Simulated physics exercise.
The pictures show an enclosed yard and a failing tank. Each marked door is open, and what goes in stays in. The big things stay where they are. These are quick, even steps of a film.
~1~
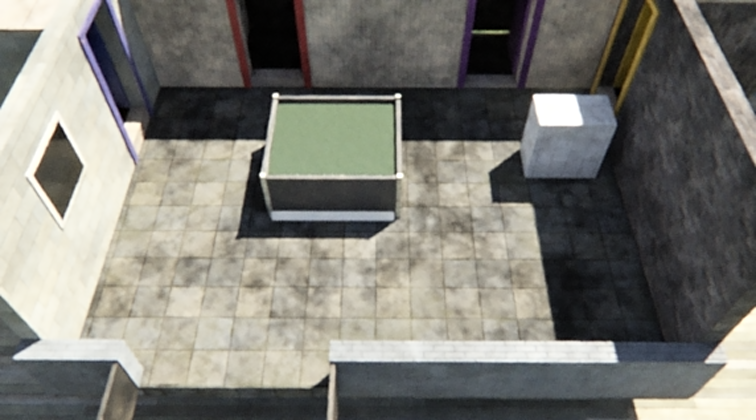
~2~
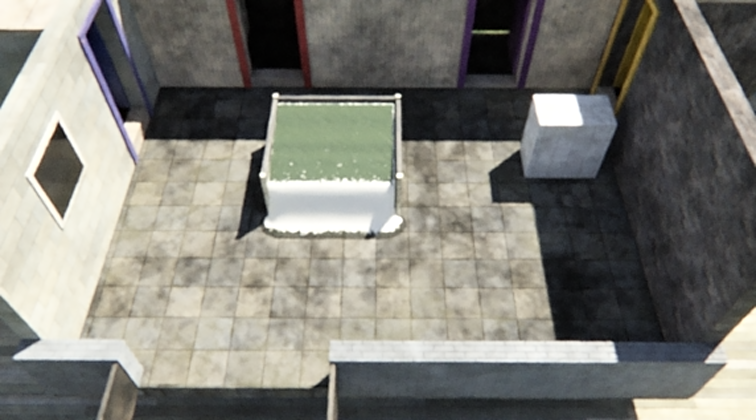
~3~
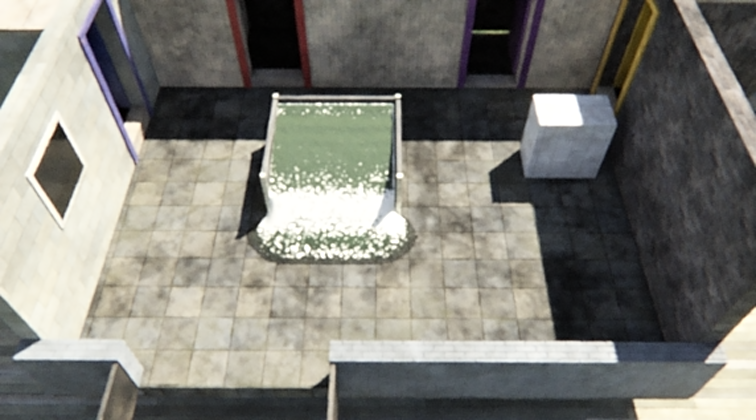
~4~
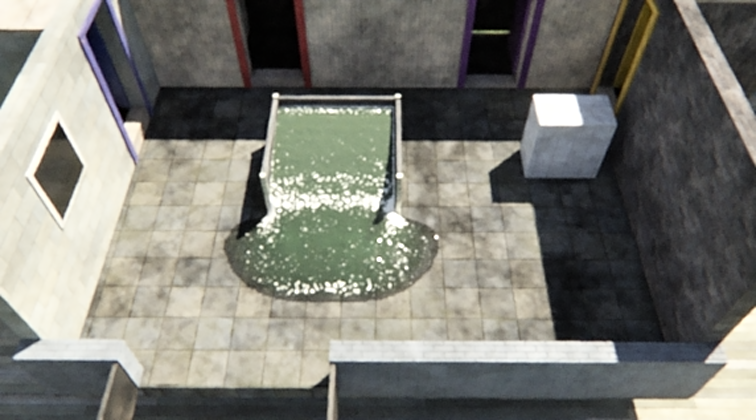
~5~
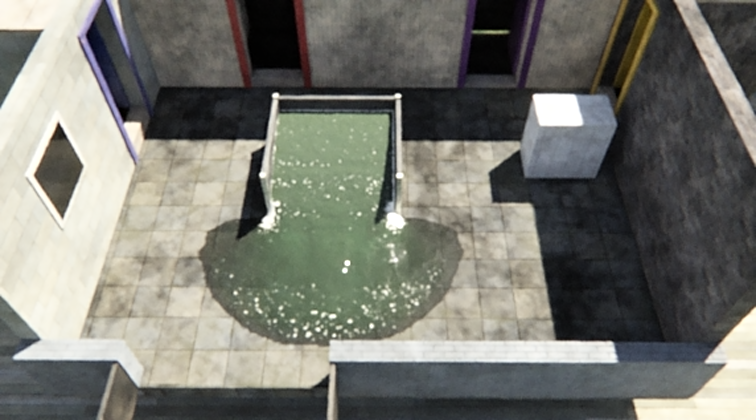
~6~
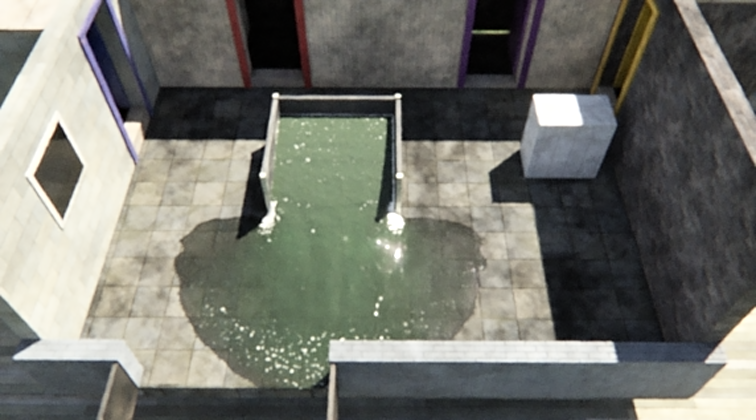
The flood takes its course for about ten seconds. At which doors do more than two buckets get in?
One by one: The blue door admits no more than that; the yellow door admits no more than that; the purple door admits no more than that; the red door admits no more than that.
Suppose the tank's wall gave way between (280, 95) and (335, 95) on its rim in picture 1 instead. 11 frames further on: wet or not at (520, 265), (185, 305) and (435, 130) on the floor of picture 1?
In turn: No water, no water, covered.
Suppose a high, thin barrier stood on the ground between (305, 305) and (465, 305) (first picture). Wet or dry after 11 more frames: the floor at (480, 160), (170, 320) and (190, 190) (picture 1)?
As listed: Clear, covered, clear.
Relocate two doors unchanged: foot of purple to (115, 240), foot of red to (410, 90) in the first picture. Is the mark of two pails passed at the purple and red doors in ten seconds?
In short: Purple door is under, red door is under.
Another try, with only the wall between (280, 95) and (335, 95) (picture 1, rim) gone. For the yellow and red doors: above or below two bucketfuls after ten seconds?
Yellow door lets less in; red door takes more.
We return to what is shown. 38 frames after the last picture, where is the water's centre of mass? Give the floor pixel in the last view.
Roughly at (448, 251).
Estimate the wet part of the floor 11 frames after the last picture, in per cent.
Roughly 35 per cent.
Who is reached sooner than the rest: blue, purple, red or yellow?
The yellow door.
A moment on, water covers 30 % of the floor; the blue door not reached, the yellow door not reached, the purple door not reached, the red door not reached.
Next, water covers 35 % of the floor; the blue door not reached, the yellow door not reached, the purple door not reached, the red door not reached.
Then, water covers 45 % of the floor; the blue door not reached, the yellow door not reached, the purple door not reached, the red door not reached.
Later, water covers 65 % of the floor; the blue door not reached, the yellow door wet at the sill, nothing in, the purple door wet at the sill, nothing in, the red door not reached.
In the end, water covers 70 % of the floor; the blue door not reached, the yellow door wet at the sill, nothing in, the purple door wet at the sill, nothing in, the red door not reached.
